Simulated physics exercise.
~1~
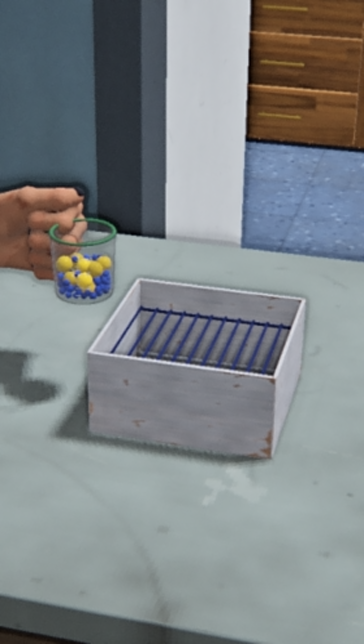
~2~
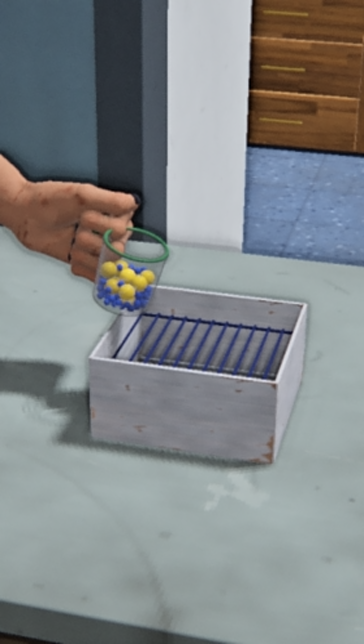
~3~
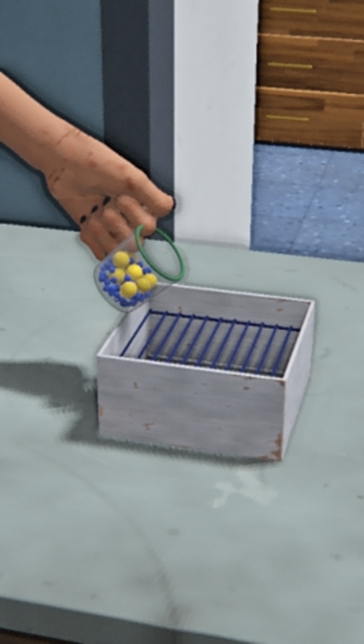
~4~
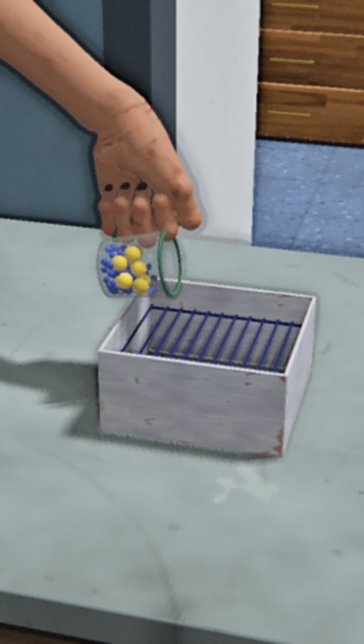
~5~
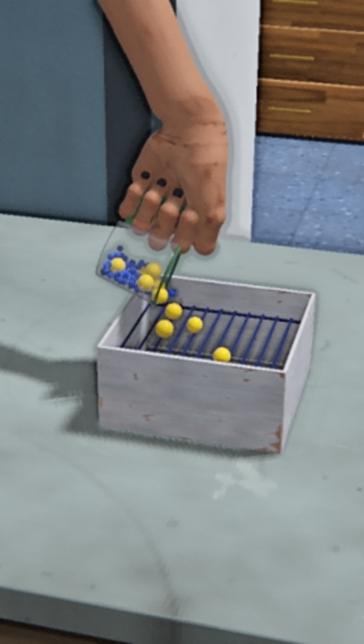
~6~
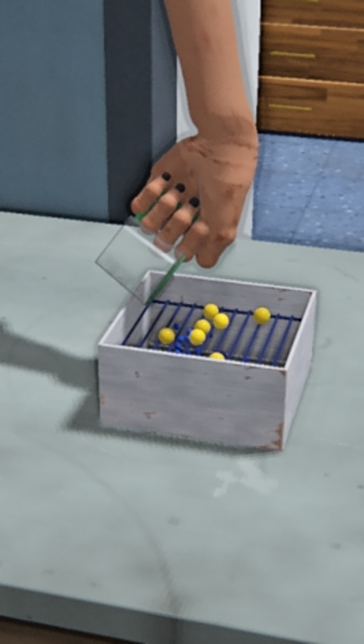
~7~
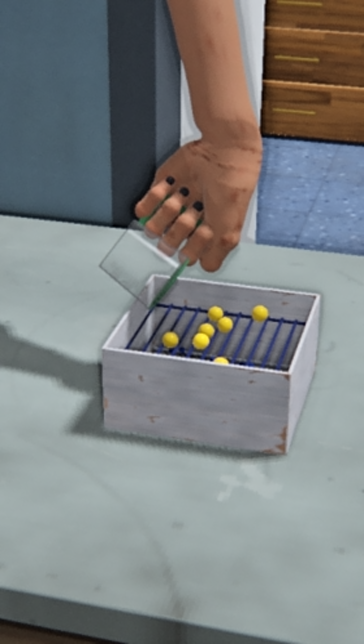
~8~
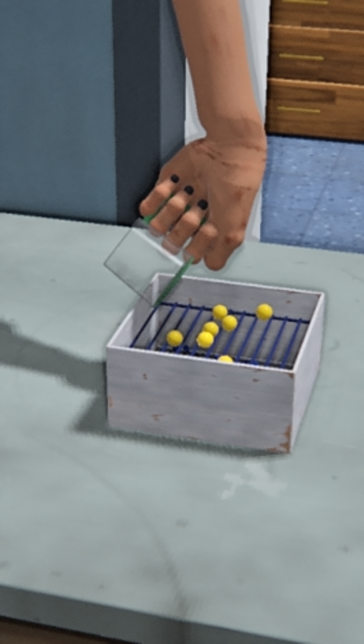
A hand tipped a clear, green-rimmed cup of blue and yellow pieces over a wooden box with wires across it, and everything spilled out. The small blue pieces slipped down between the wires, while the bigger yellow balls stayed resting on top.
